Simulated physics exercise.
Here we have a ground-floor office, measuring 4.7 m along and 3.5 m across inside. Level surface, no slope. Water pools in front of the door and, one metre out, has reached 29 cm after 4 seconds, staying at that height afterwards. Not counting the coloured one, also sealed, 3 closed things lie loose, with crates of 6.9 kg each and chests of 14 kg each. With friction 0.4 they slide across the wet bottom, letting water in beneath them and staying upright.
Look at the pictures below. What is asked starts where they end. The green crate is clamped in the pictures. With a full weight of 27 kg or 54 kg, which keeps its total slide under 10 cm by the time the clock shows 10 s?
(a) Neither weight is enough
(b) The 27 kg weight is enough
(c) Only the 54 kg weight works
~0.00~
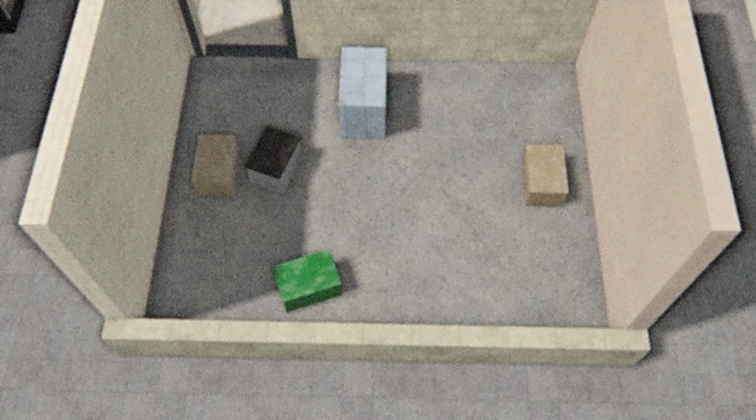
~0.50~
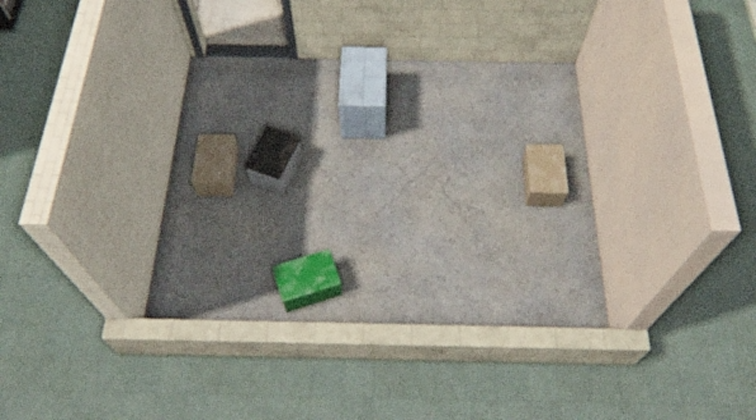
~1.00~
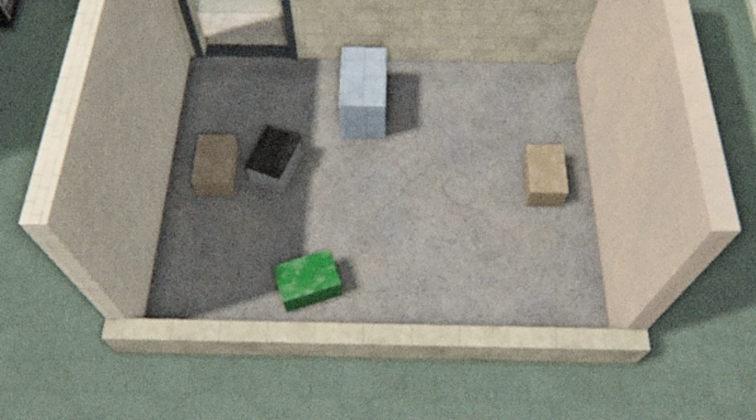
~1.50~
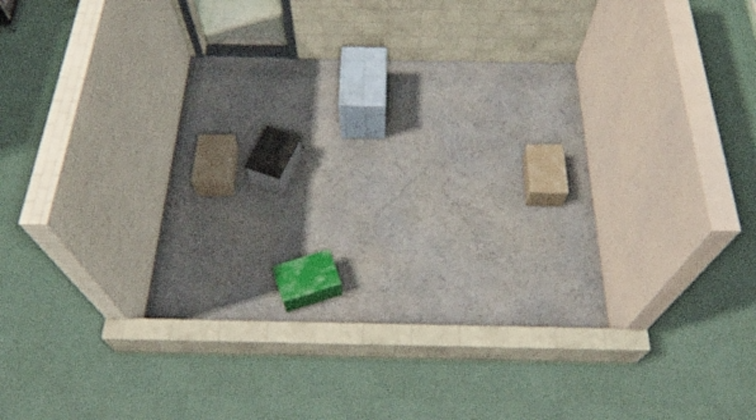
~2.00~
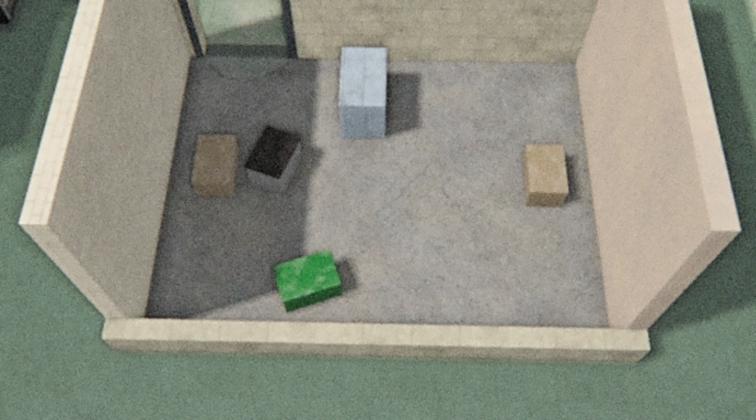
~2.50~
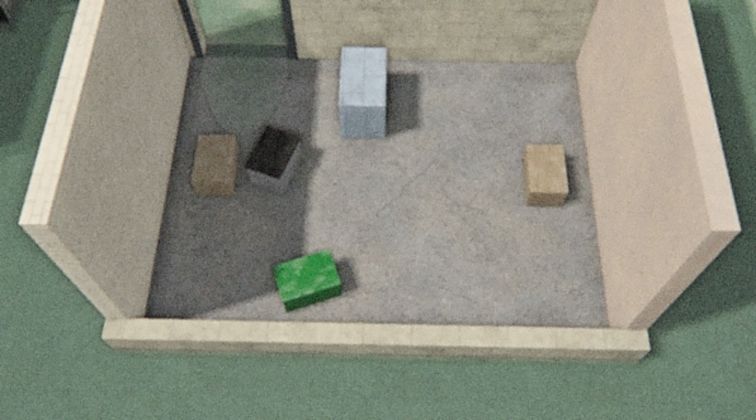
The answer is a.
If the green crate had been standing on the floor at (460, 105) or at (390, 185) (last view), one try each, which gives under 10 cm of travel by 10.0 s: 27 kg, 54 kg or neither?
Respectively, the light option succeeds and the light option succeeds.
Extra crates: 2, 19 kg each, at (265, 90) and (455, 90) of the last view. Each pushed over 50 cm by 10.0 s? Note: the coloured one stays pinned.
Note, in sequence: Exceeded, not exceeded.
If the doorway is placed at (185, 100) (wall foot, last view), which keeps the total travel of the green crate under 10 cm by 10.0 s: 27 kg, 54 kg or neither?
Then only the bigger mass works.
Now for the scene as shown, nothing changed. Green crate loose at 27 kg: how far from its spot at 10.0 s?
Close to 250 centimetres.
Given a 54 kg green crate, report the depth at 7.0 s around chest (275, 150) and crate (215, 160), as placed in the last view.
Close to 6 and 20 centimetres.
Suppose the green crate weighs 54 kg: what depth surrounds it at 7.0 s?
About 12 cm.
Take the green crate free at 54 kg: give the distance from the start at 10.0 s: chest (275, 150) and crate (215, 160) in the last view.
Net displacement, in order: 350 cm; 200 cm.
After 3.5 s the green crate would be 0 cm from its start with 27 kg and 0 cm from its start with 54 kg; 0 cm of water round it then.
After 4.5 s the green crate would be 0 cm from its start with 27 kg and 0 cm from its start with 54 kg; 0 cm of water round it then.
After 7.0 s the green crate would be 121 cm from its start with 27 kg and 8 cm from its start with 54 kg; 12 cm of water round it then.
After 10.0 s the green crate would be 226 cm from its start with 27 kg and 69 cm from its start with 54 kg; 11 cm of water round it then.
